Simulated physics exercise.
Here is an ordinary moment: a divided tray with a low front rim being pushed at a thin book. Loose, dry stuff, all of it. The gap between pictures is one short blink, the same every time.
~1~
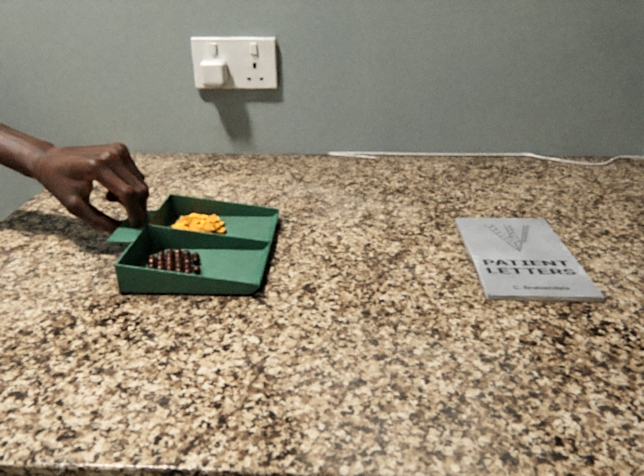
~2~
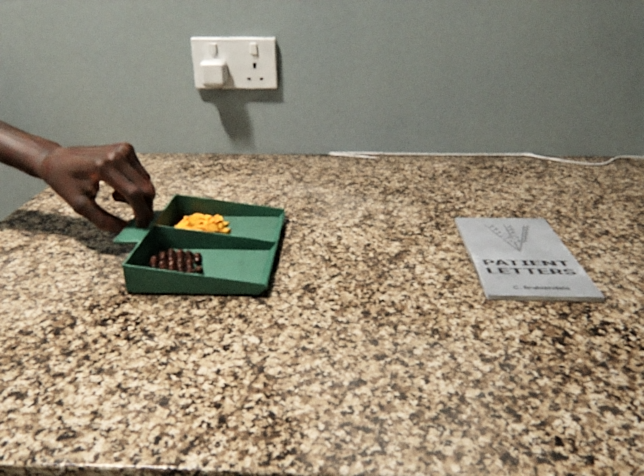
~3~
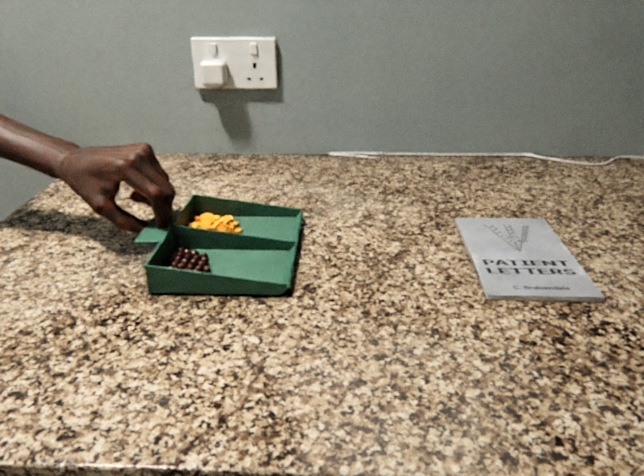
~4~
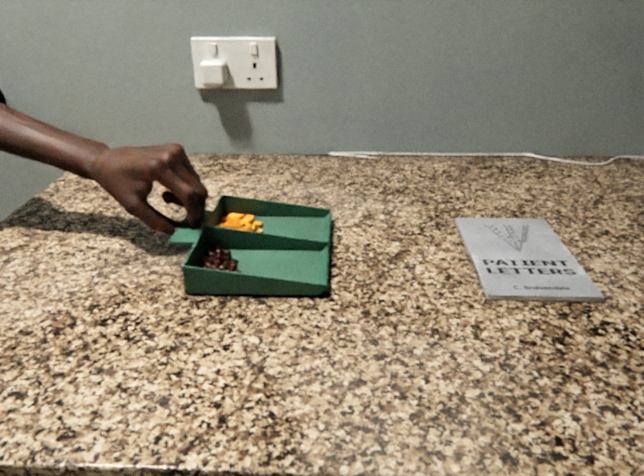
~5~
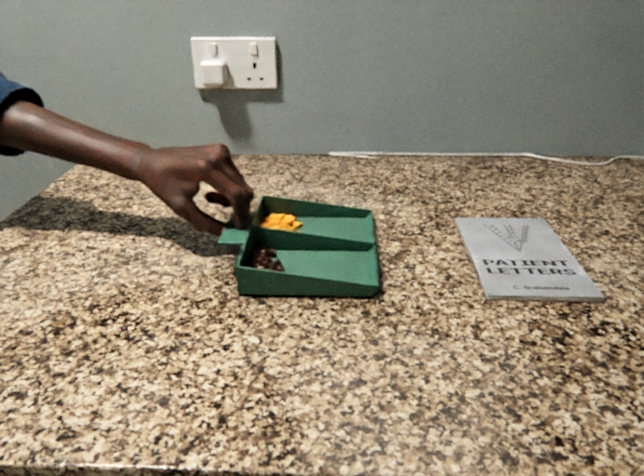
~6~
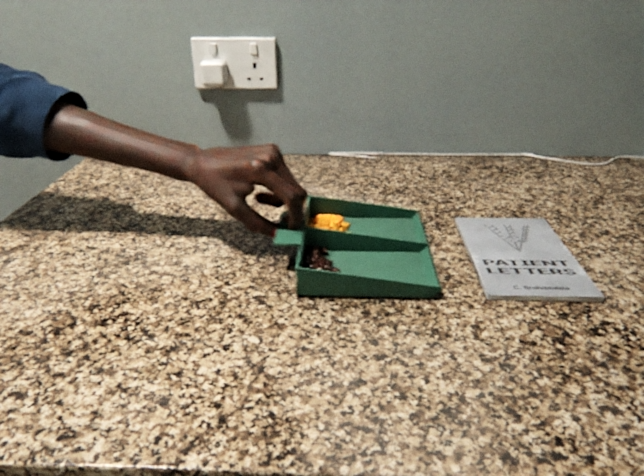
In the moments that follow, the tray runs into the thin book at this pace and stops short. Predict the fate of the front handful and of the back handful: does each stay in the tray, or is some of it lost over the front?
Prediction: The front handful partly goes over the front, the back handful partly goes over the front.
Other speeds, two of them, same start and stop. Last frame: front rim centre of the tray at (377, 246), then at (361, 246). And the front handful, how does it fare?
Case one, it overflows in part; case two, it overflows in part.
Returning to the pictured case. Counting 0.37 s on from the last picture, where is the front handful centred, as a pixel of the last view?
The middle is roughly at pixel (515, 268).
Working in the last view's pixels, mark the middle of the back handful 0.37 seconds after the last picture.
Its middle sits close to (456, 231) in the last picture.
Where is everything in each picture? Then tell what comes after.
The first picture shows front rim near (270, 244), at rest; thin book near (532, 272); front handful near (170, 266), some chocolate balls; back handful near (197, 228), some small crackers.
The second picture shows front rim near (277, 244), hardly any of the way covered; back handful near (200, 228).
The third picture shows front rim near (296, 245), a little of the way covered; front handful near (185, 263).
The fourth picture shows front rim near (329, 245), near a quarter of the way covered; back handful near (235, 228).
The fifth picture shows front rim near (375, 246), near half of the way covered; front handful near (257, 267).
The sixth picture shows front rim near (428, 247), the bulk of the way covered; thin book near (532, 272); front handful near (313, 268); back handful near (325, 230).
Then, 0.03 s on from there, tray still sliding, front rim near (453, 247); front handful all inside; back handful all inside.
Then, 0.16 s on from there, tray stopped at the thin book; front handful near a quarter out of the tray; back handful a little out of the tray.
Then, 0.37 s on from there, tray stopped at the thin book; front handful near two thirds out of the tray; back handful near a third out of the tray.
In the end, tray stopped at the thin book; front handful near two thirds out of the tray; back handful near a third out of the tray.
